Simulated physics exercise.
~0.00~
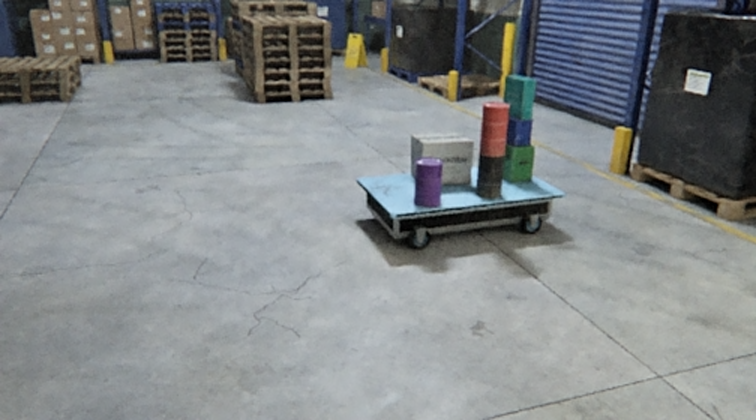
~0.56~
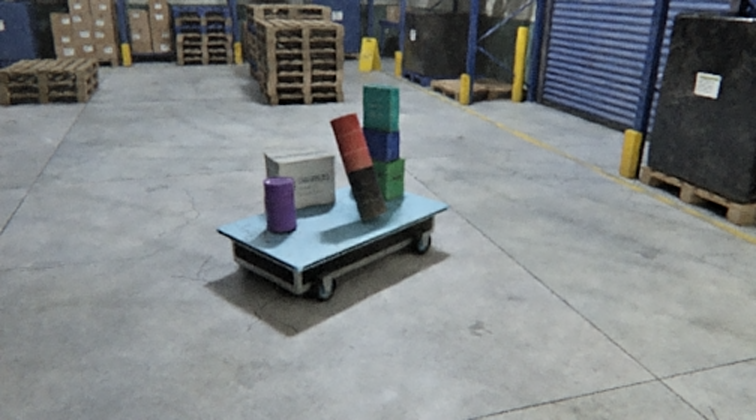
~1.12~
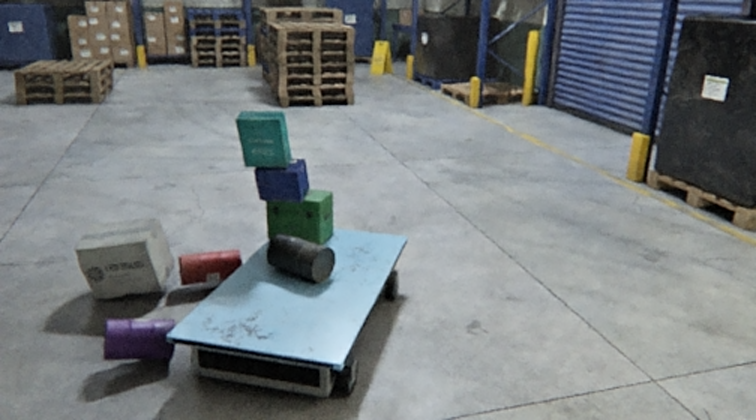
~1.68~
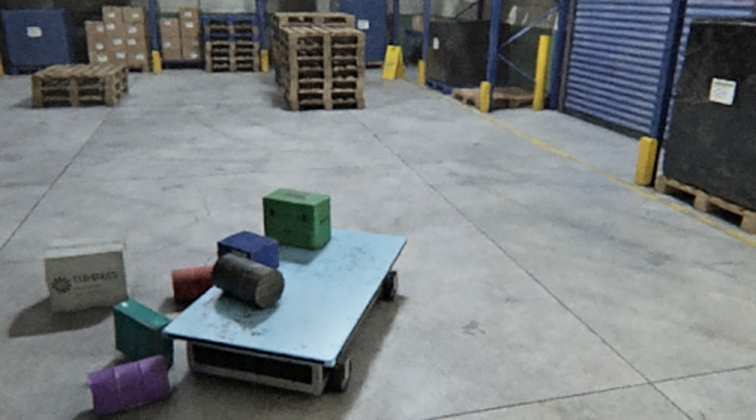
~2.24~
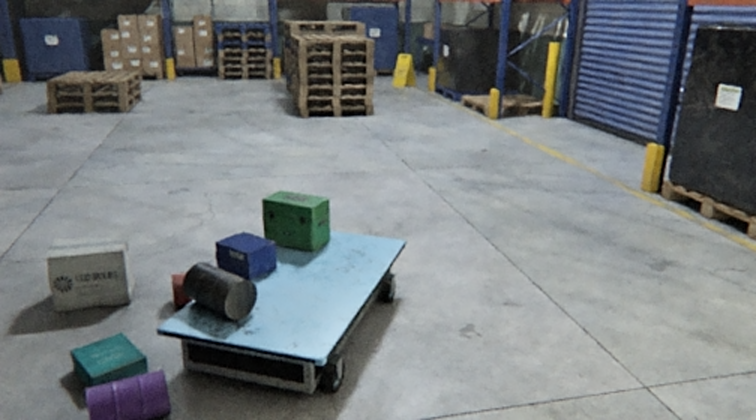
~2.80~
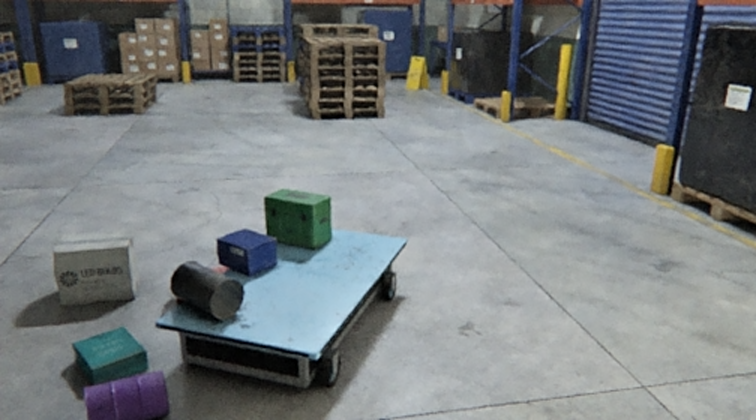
A flat cart loaded with loose boxes and canisters rolled left and swung toward the viewer, spilling the white box, purple canister and red canister; as it stopped, the turquoise box fell off too, leaving the green toolbox, blue box and black canister aboard.
